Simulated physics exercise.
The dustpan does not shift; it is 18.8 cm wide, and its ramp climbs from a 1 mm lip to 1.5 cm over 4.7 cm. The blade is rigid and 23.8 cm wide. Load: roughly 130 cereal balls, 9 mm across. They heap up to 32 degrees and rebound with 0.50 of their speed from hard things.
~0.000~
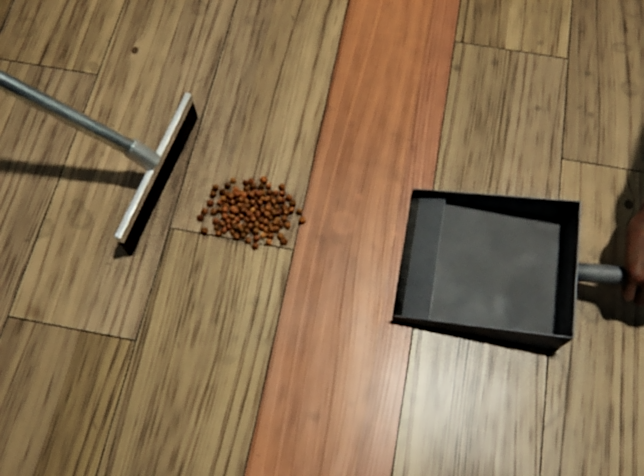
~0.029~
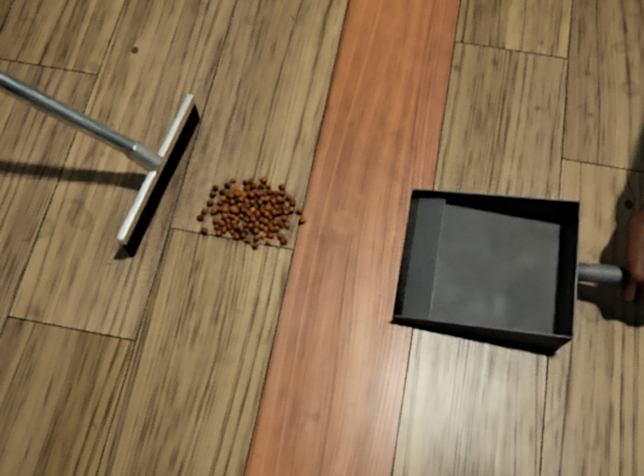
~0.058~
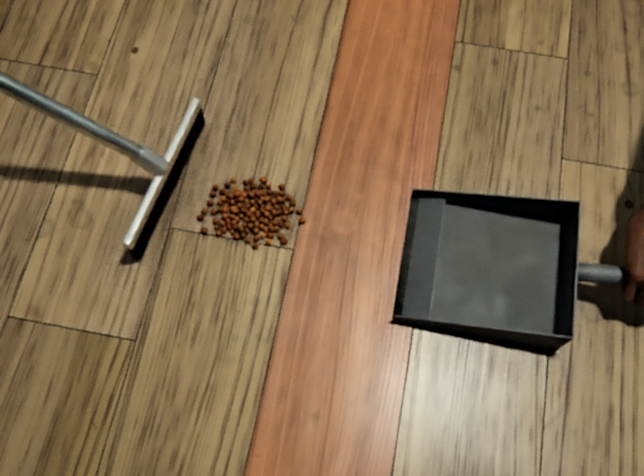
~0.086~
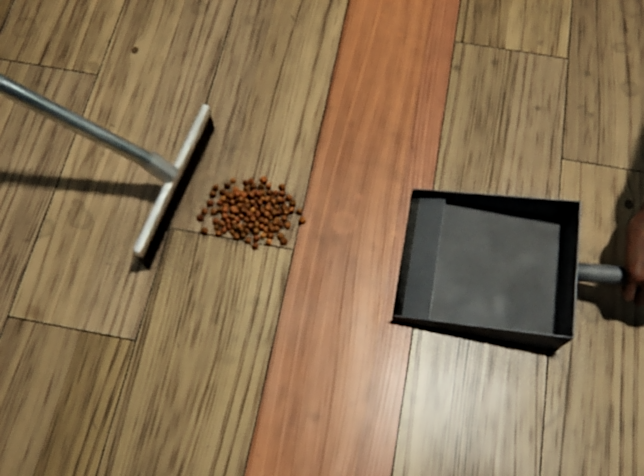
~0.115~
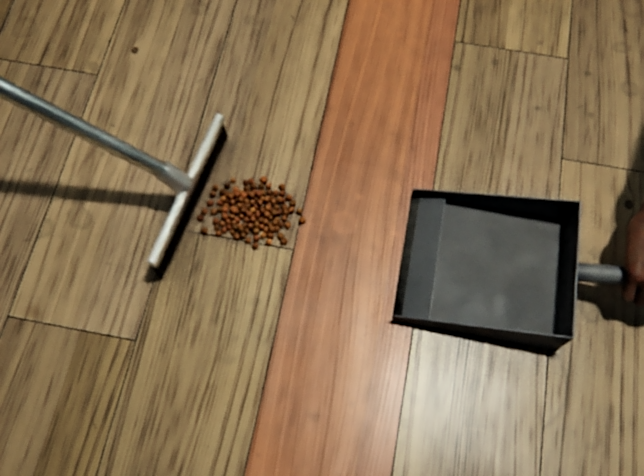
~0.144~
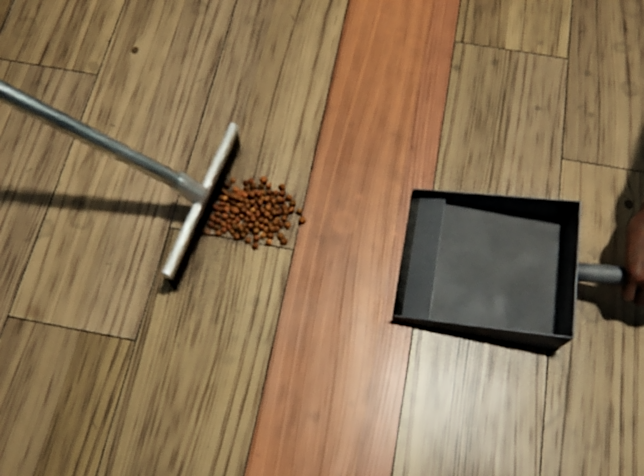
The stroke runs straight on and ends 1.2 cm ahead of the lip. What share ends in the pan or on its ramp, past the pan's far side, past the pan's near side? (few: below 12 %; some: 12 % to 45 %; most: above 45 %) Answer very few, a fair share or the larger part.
In the pan or on its ramp: A fair share; past the pan's far side: Very few; past the pan's near side: A fair share.
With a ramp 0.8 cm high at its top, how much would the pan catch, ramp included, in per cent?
It would be near 40 per cent.
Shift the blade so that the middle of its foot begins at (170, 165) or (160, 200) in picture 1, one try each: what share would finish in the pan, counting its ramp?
Some 35 and 25 per cent.
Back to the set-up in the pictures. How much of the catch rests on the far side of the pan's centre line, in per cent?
About 20 per cent.
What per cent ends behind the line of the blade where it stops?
Roughly 10 per cent.
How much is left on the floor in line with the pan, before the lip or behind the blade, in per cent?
Some 35 per cent.
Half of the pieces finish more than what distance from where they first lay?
Some 24 cm.
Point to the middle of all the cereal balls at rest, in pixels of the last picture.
Near (402, 298).
After 0.31 s, middle of the blade 15 cm from the lip; 0 % over the lip, far side 5 %, near side 0 %.
Then, at 0.41 s, middle of the blade 7 cm from the lip; 0 % over the lip, far side 5 %, near side 20 %.
Then, at 0.65 s, middle of the blade 3 cm from the lip; 35 % over the lip, far side 5 %, near side 30 %.
By 1.1 s all is still; pan 30 %, far side 5 %, near side 30 %, in front of the lip or behind the blade 35 %.
